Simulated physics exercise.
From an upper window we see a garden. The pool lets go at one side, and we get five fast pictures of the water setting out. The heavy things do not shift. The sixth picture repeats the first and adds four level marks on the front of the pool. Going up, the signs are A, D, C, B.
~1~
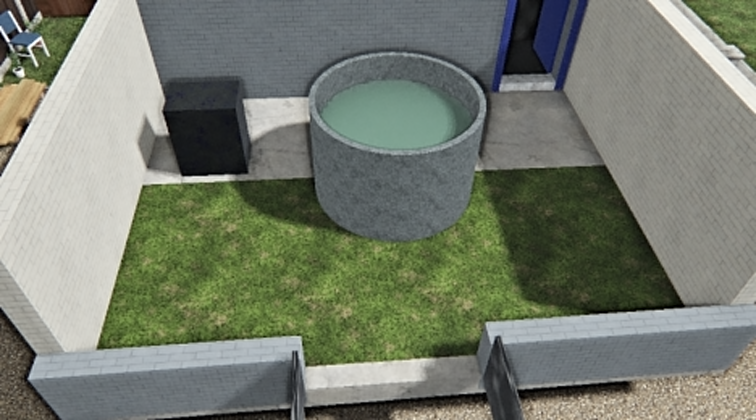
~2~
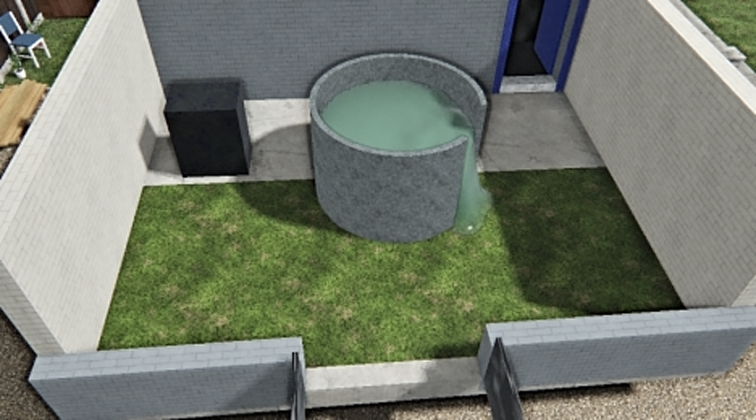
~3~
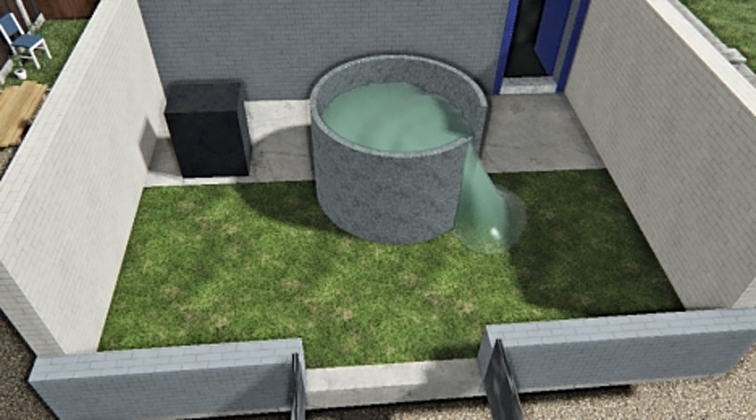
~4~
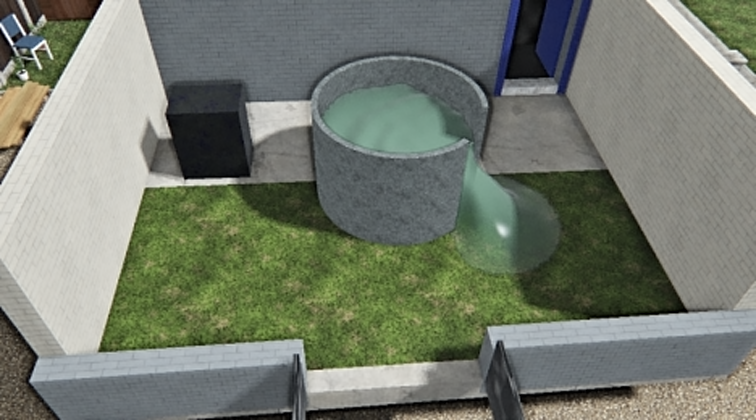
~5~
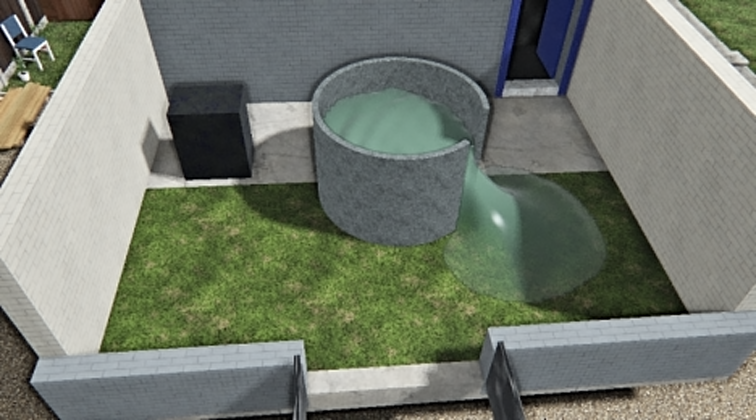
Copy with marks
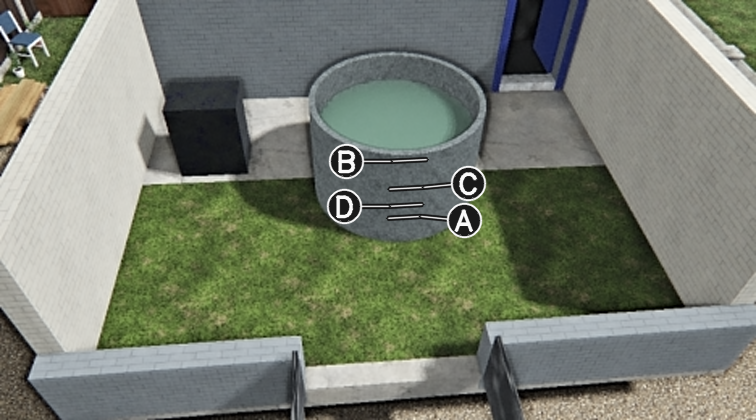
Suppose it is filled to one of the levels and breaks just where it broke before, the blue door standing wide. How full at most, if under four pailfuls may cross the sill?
Level C just does it.
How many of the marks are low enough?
Three of them.
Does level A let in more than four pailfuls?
No.
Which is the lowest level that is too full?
The answer is B.
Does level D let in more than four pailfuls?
No, not at all.
On the marked copy, A at (404, 217); B at (408, 160); C at (406, 188); D at (405, 205); from the bottom up A, D, C, B.
For level A, nothing gets over.
For level B, about 10 bucketfuls get in.
For level C, a bucket or two gets in.
For level D, nothing gets over.
